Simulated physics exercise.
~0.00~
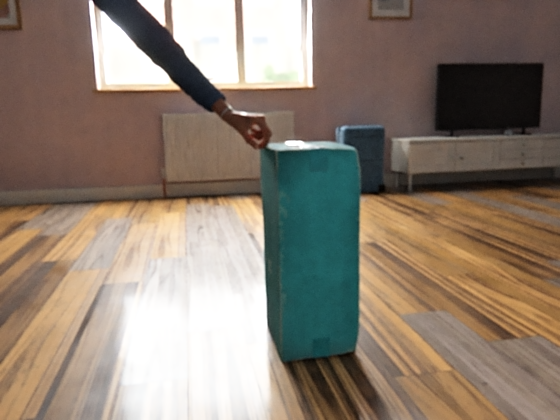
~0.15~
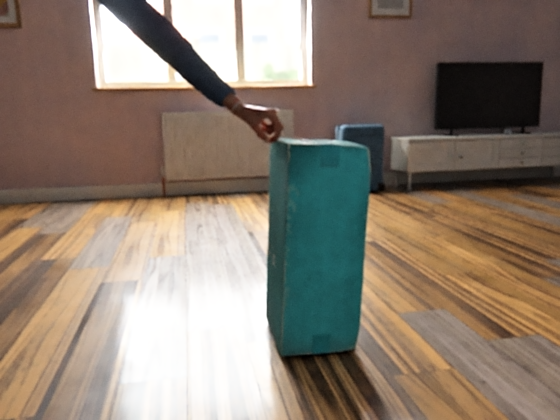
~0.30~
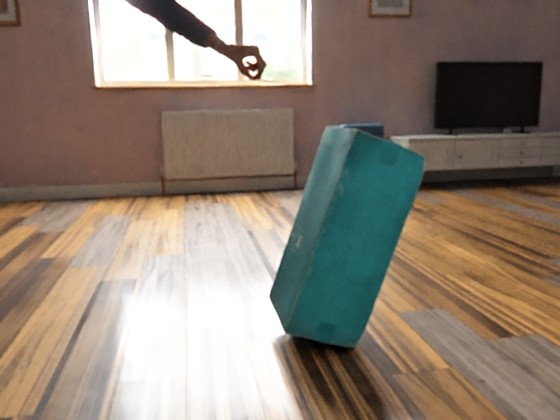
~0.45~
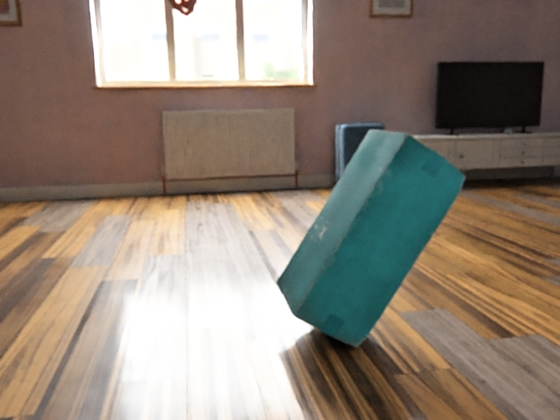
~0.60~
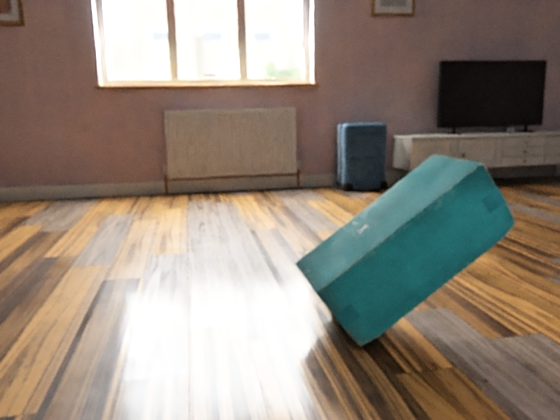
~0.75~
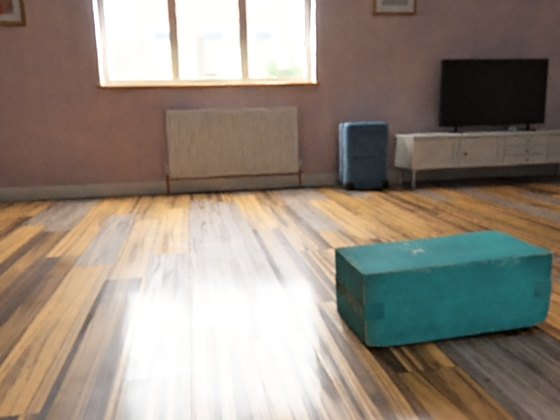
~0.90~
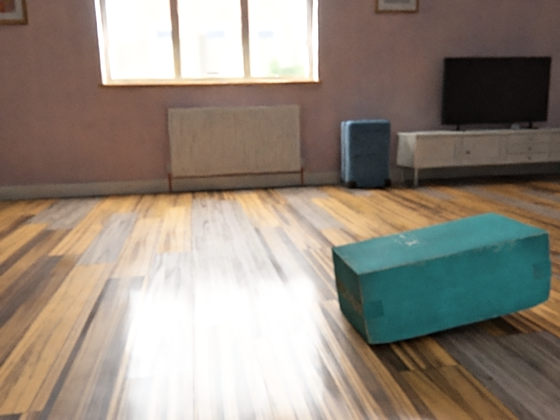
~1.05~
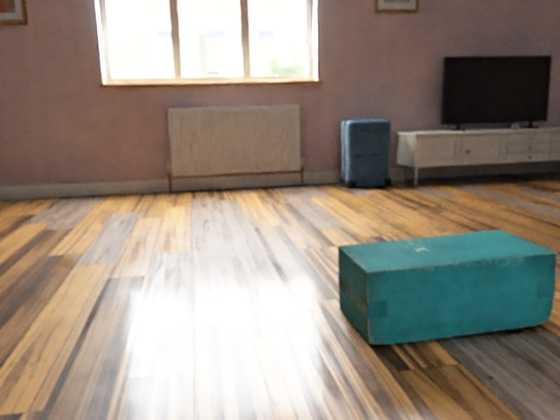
In this clip, a hand pushes the top of an upright turquoise box standing on a striped wooden floor, then lets go and draws back. The box leans farther and farther to the right, topples over, shifts slightly as it lands, and ends up lying on its side.
